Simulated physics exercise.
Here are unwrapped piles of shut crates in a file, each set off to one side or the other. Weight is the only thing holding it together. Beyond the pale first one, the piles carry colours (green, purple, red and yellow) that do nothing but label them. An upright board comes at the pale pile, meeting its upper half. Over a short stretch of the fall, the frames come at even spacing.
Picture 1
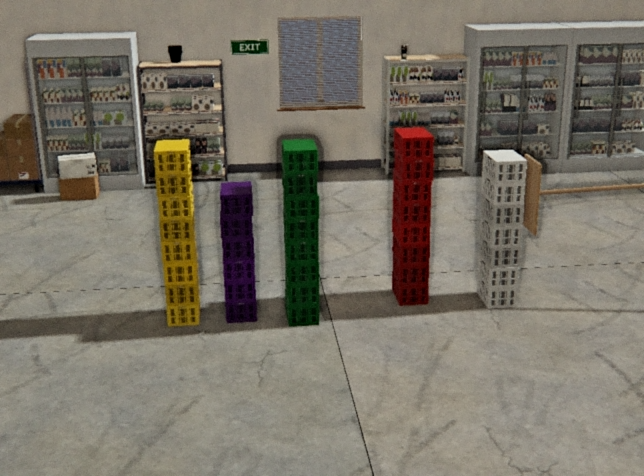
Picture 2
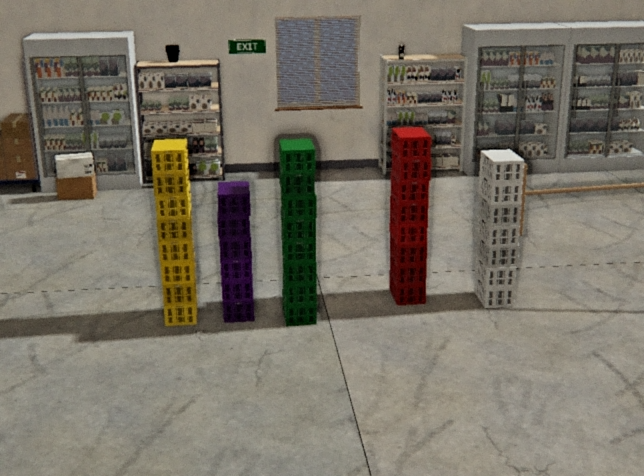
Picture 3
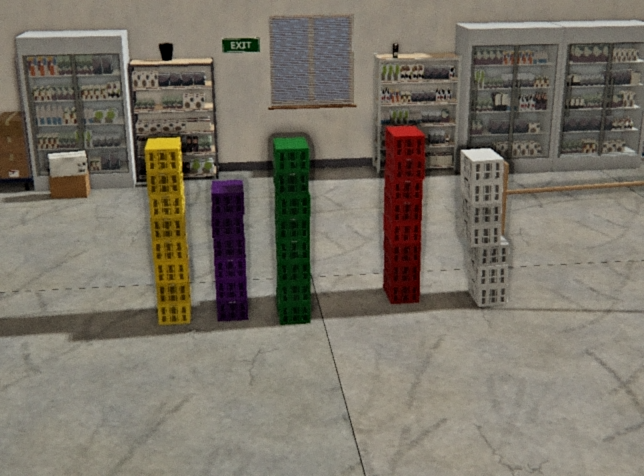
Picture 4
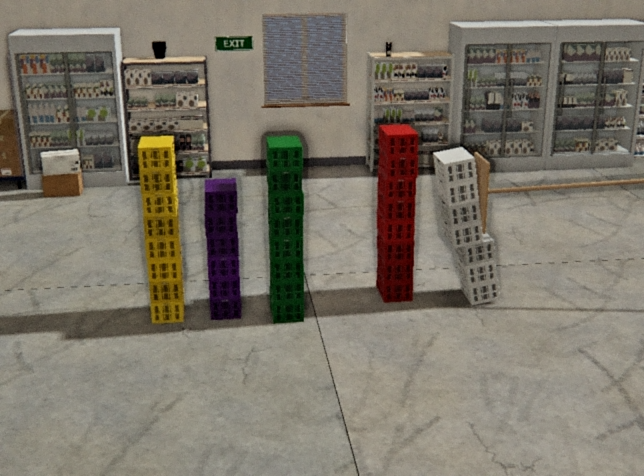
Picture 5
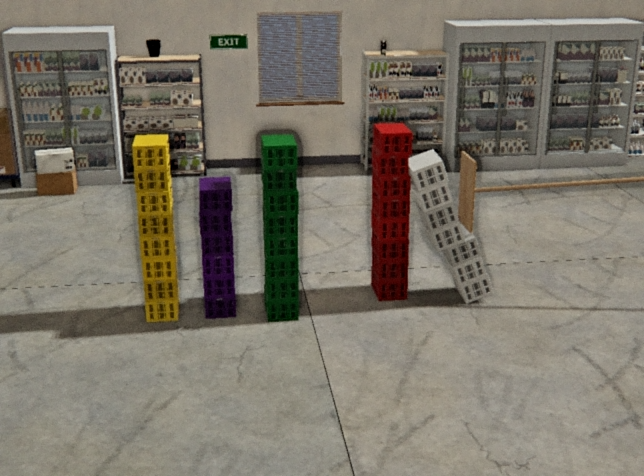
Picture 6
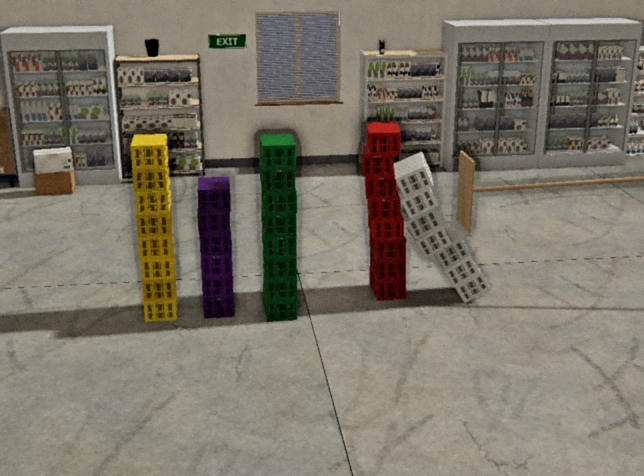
At the start, five upright stacks of crates, yellow, purple, green, red and white, stand apart on a concrete floor. A board at the right pushes the white stack's upper part leftward, bending it over. The board stops while the white stack leans further against the red one, whose top shifts slightly left.
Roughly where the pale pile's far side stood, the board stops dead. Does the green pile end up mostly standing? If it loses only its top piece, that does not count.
Most likely the pile is not brought down.
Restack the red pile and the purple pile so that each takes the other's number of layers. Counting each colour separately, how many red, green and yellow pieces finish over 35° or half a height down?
Per pile: Red 5; green 0; yellow 0.
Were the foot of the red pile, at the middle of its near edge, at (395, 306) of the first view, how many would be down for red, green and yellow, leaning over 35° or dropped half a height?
Colour by colour, I'd say red 7, green 0 and yellow 0.
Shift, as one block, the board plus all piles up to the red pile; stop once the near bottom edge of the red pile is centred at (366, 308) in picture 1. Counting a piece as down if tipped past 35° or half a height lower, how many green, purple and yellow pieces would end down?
Down at the end: Green 8, purple 6, yellow 8.
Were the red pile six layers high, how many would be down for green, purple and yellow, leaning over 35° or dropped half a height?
Counts - green: 0, purple: 0, yellow: 0.
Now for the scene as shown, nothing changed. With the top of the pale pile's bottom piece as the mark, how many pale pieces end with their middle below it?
7 pale pieces.
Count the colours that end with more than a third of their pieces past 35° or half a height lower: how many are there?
The number is 1.
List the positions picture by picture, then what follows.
In the first frame (each place is the centre of the face we see best; the camera pans a little), board (538, 191) not yet touching; top green crate (301, 162); top yellow crate (171, 162); the others all in place.
In the second frame, board (524, 191) pushing; top green crate (299, 162).
In the third frame, board (506, 190) pushing; top green crate (293, 160).
In the fourth frame, board (487, 189) pushing, top of the pale pile leaning a little; top green crate (286, 159); the others all in place.
In the fifth frame, board (474, 188) stopped, top of the pale pile leaning clearly; top green crate (281, 157); one has shifted.
In the sixth frame, board (472, 188) stopped, top of the pale pile leaning clearly; top green crate (279, 157); top red crate (385, 144) moved half its height; 5 have shifted.
Just after the last frame, 7 of the pale pile down; none of the 8 green crates down (0 of 30 in all colours); top green crate unmoved; top red crate tilted a little.
A moment on, 7 of the pale pile down; none of the 8 green crates down (3 of 30 in all colours); top green crate unmoved; top red crate tilted clearly, half its height lower.
Further on, 7 of the pale pile down; none of the 8 green crates down (8 of 30 in all colours); top green crate moved half its height; top red crate tilted steeply, some four heights lower.
Then, 7 of the pale pile down; none of the 8 green crates down (8 of 30 in all colours); top green crate moved half its height; top red crate on its side.
When it is over, 7 of the pale pile down; none of the 8 green crates down (8 of 30 in all colours); top green crate moved half its height; top red crate upside down. In pixels of the last frame, middles, top green crate near (270, 154), top red crate near (81, 282).
